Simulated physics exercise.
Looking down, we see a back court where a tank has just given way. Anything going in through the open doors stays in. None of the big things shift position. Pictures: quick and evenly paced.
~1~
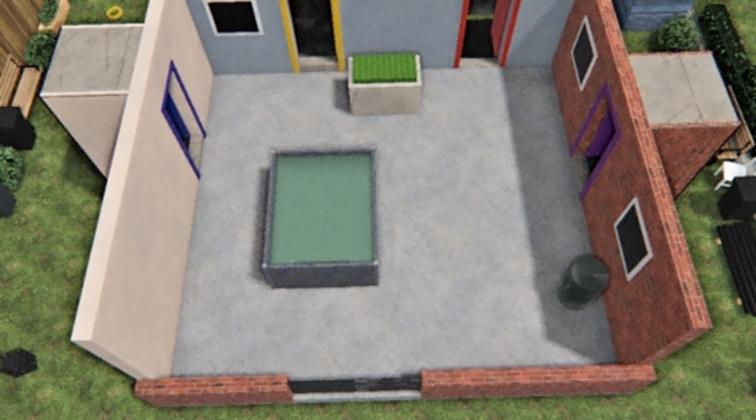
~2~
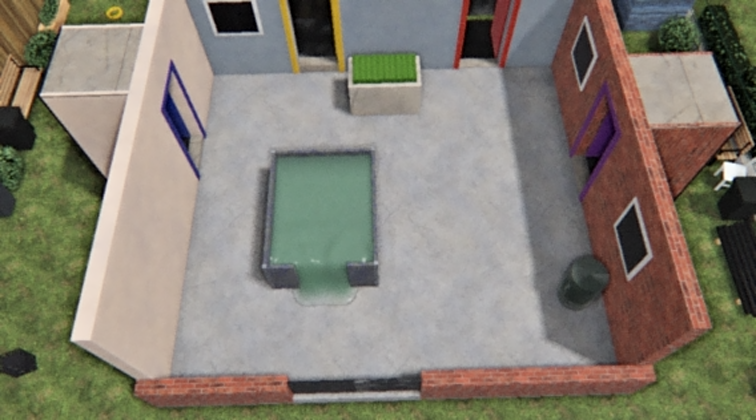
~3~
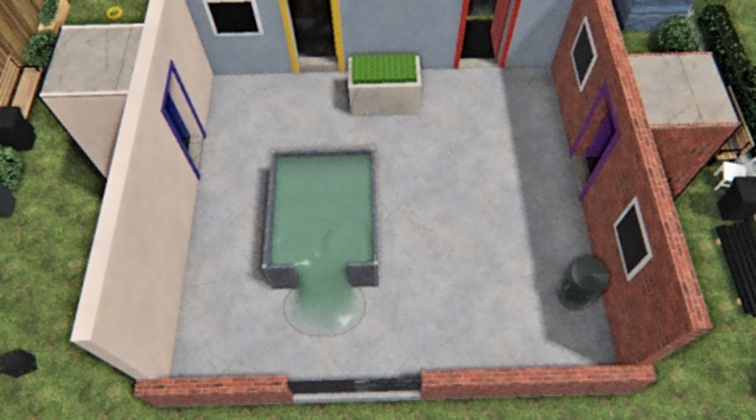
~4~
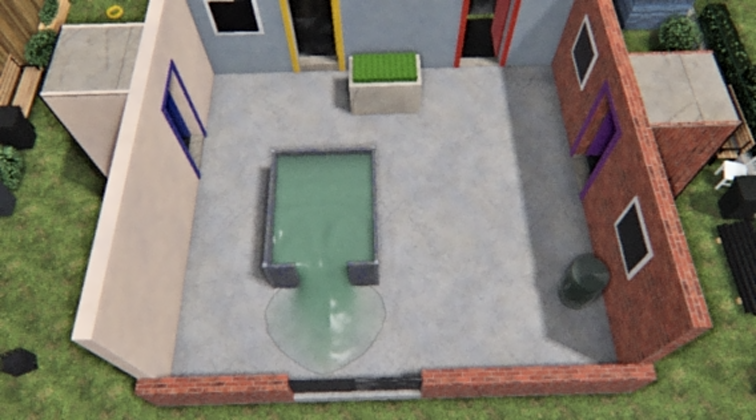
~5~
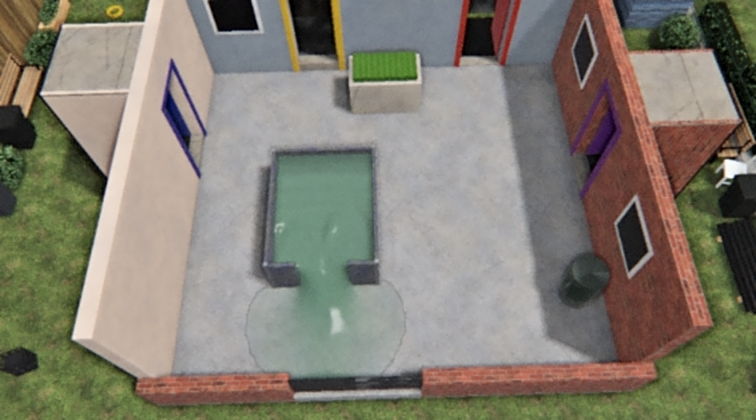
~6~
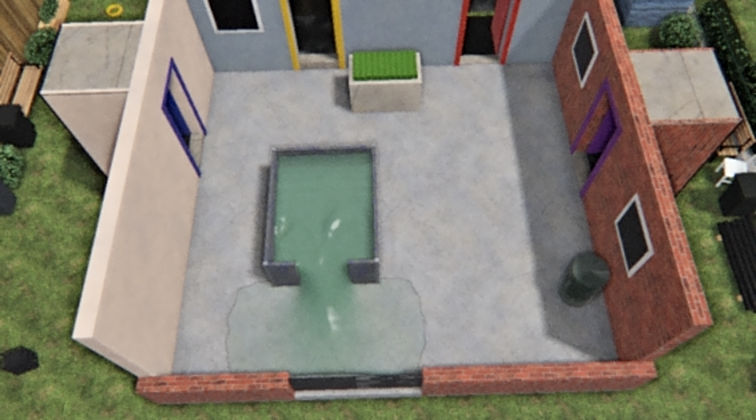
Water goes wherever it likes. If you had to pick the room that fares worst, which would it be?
I would pick the red room.
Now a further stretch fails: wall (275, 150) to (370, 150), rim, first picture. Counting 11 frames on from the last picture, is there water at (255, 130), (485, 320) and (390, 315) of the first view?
Going through them one by one, I'd call them sodden, spared and spared.
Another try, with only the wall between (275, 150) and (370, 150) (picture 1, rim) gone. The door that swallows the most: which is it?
Answer: The door marked yellow.
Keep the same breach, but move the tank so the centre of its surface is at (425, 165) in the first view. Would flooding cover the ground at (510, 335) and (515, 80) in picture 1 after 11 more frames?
Soaked, not wet.
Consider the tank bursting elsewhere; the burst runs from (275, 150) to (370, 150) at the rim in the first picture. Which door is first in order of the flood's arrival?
Answer: The one in yellow.
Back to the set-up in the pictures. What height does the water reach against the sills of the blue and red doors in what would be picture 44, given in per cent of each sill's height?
I reckon it's around 30 and then 220 per cent.
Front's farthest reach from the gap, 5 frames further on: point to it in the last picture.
The wet point farthest out is around (536, 374).
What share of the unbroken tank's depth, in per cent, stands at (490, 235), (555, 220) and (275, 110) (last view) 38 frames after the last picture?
Respectively 6, 8 and 4 per cent.
A moment on, water covers 15 % of the floor; yellow door not reached, purple door not reached, blue door not reached, red door not reached.
Next, water covers 25 % of the floor; yellow door not reached, purple door not reached, blue door not reached, red door not reached.
Then, water covers 50 % of the floor; yellow door not reached, purple door wet at the sill, nothing in, blue door wet at the sill, nothing in, red door not reached.
Later, water covers 75 % of the floor; yellow door wet at the sill, nothing in, purple door wet at the sill, nothing in, blue door wet at the sill, nothing in, red door a trickle in.
In the end, water covers 95 % of the floor; yellow door wet at the sill, nothing in, purple door wet at the sill, nothing in, blue door wet at the sill, nothing in, red door a lot in; the red door has let in the most.
